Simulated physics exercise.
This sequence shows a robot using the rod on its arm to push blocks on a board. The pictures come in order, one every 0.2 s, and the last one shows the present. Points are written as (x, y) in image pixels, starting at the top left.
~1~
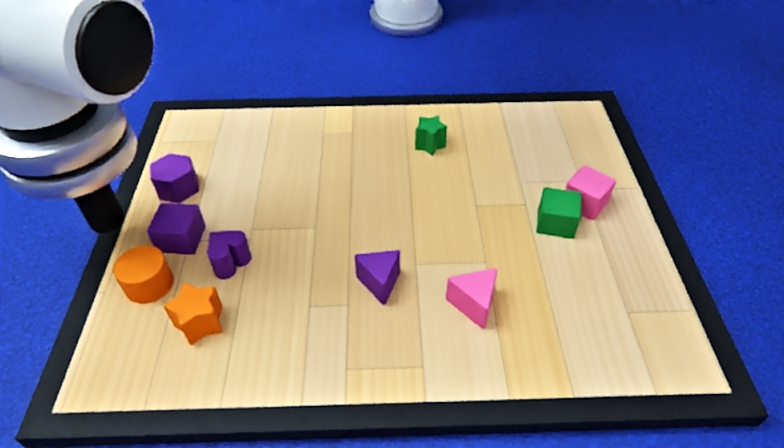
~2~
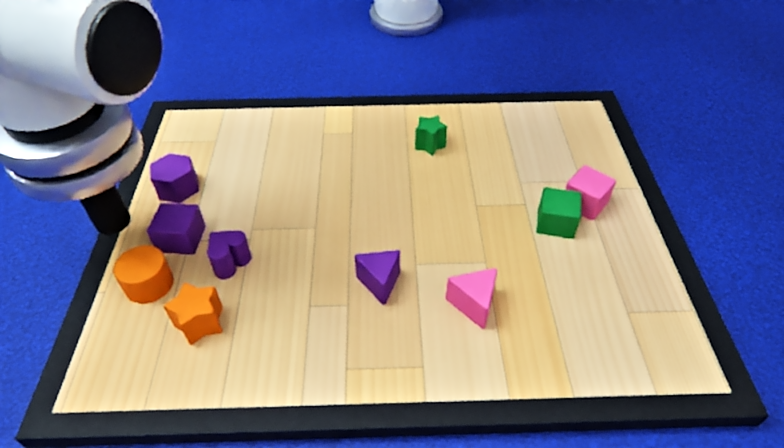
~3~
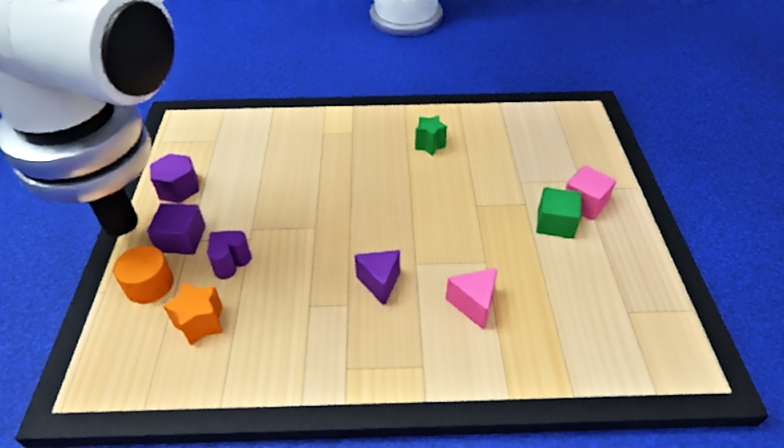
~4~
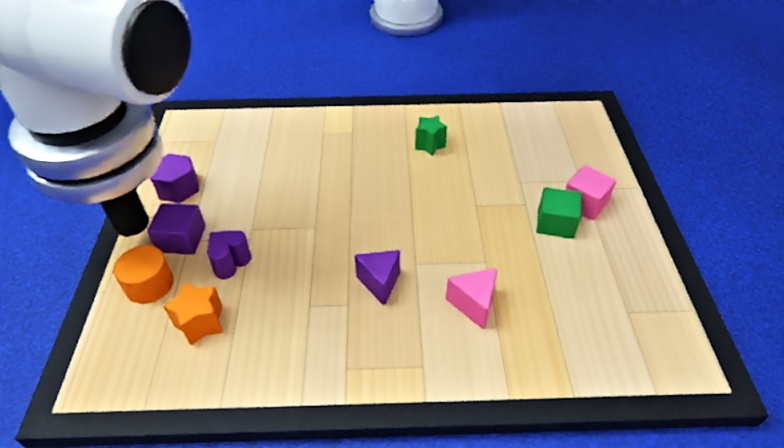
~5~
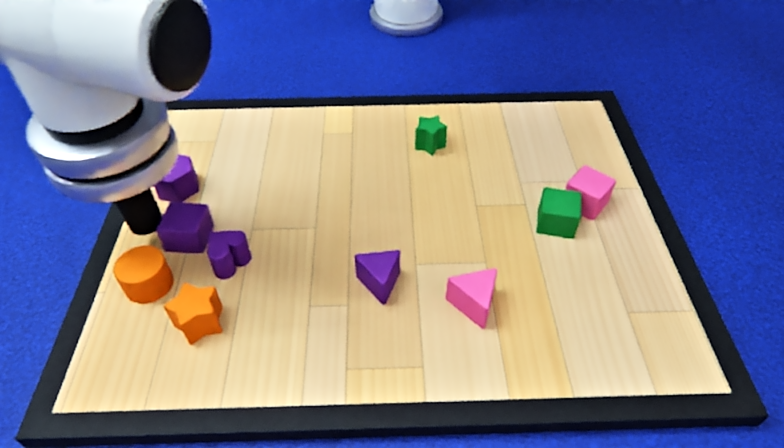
A white robot arm with a black rod moves slowly right at the left side of a black-edged wooden board on blue cloth, seen from a fixed camera above. Purple and orange blocks cluster at the left, purple and pink triangles sit near the middle, a green star lies behind, and green and pink blocks rest right. The rod nudges the purple square block slightly right, while the others stay still.
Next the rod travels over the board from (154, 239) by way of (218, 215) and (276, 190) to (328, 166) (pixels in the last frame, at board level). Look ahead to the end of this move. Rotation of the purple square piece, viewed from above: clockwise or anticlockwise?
From above, it turns clockwise.
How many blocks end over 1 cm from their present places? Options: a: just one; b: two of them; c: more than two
Letter a.
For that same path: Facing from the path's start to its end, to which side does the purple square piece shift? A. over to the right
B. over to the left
I choose A.
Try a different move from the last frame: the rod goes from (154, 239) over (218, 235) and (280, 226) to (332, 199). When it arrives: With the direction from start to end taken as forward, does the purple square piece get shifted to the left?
No
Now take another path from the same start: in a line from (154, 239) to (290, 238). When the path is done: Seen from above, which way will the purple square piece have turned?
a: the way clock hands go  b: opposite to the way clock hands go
b: Opposite to the way clock hands go.
The first path, step by step. One third of the way, rod (214, 200); purple square piece (237, 209), turned 45° clockwise.
Two thirds of the way, rod (273, 175); purple square piece (241, 209), turned 55° clockwise.
At the end, rod (326, 151); orange round block still; purple square piece (241, 209), turned 55° clockwise.
